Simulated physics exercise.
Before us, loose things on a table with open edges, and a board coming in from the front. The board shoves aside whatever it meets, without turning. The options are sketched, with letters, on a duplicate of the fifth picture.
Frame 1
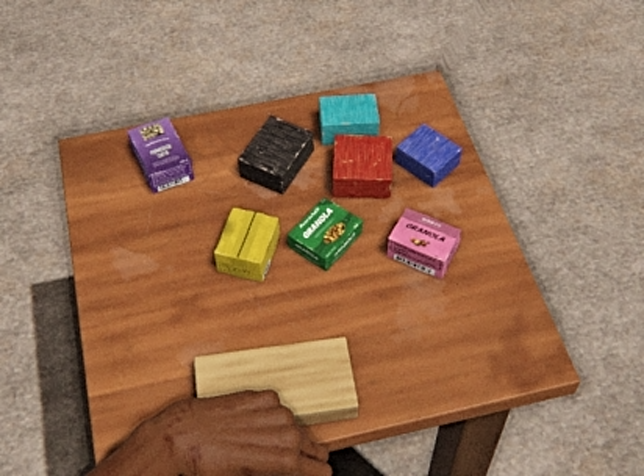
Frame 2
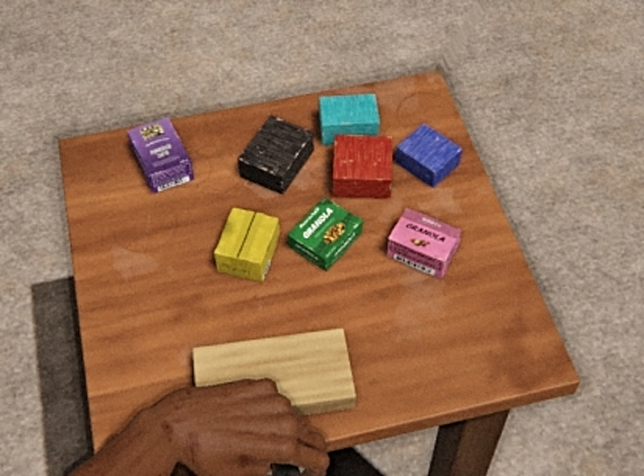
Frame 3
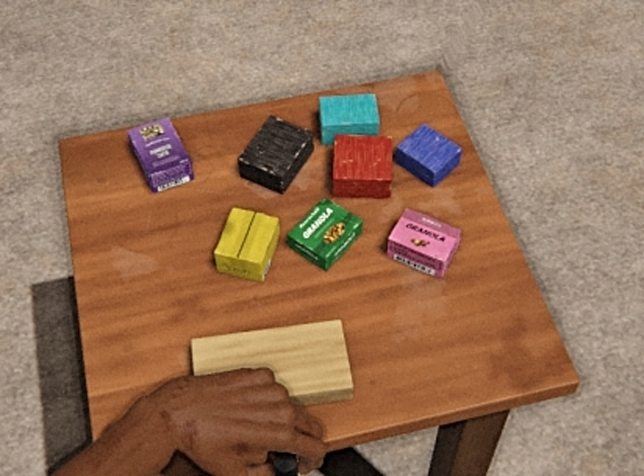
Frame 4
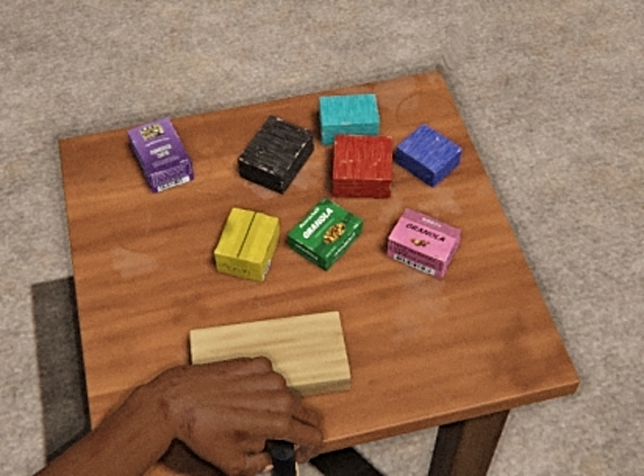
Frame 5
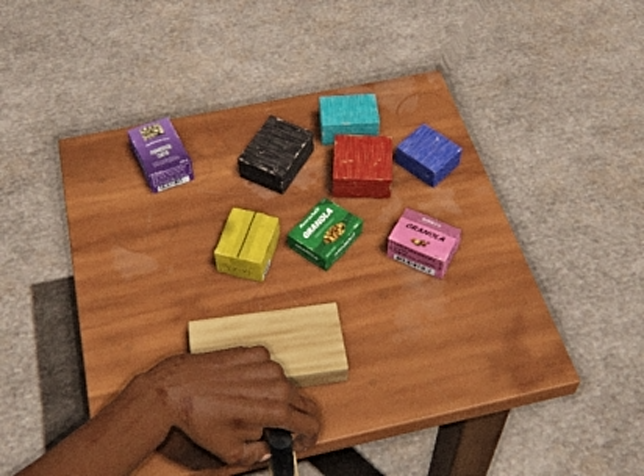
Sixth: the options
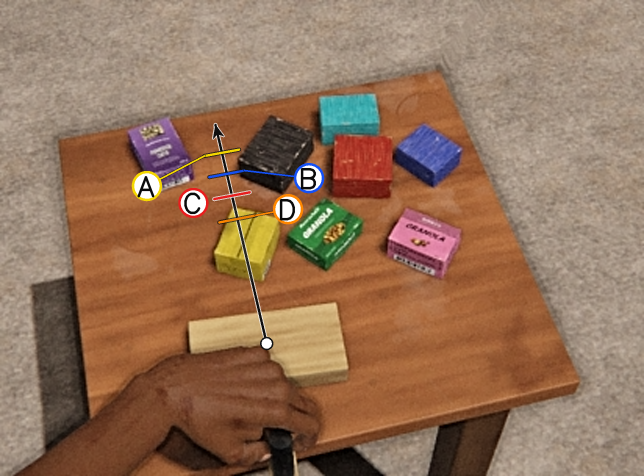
The clip shows a hand at the front of a wooden table slowly pushing a pale board a short way toward the back, while the coloured blocks, small boxes and purple packet beyond it stay still.
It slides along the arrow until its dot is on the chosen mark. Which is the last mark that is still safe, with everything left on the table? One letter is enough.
Mark A.
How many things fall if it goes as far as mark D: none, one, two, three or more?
By then, none.
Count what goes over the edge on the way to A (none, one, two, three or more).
In all, none.
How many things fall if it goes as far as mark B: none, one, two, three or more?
The count is none.
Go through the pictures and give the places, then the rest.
Blue block (428, 156); turquoise block (349, 119); board (275, 381), in the first frame.
Board (273, 371); yellow box (248, 245), in the second frame.
Board (270, 362); purple packet (161, 155), in the third frame.
Board (269, 353); black block (276, 154), in the fourth frame.
Board (267, 344); turquoise block (349, 119); green packet (326, 234); yellow box (248, 245), in the fifth frame.
On the marked copy, A at (222, 153); B at (227, 174); C at (232, 196); D at (238, 219); the arrow from (267, 344) to (216, 125); the white dot at (267, 344).
Taking A. A third of the way, board (250, 276); yellow box (234, 219); green packet (328, 216).
Two thirds of the way, board (234, 209); blue block (446, 160); turquoise block (351, 111).
When it is over, board (223, 162); purple packet (154, 118); yellow box (206, 116); nothing has fallen.
As for the rest, B is safe but short; C is safe but short; D is safe but short.
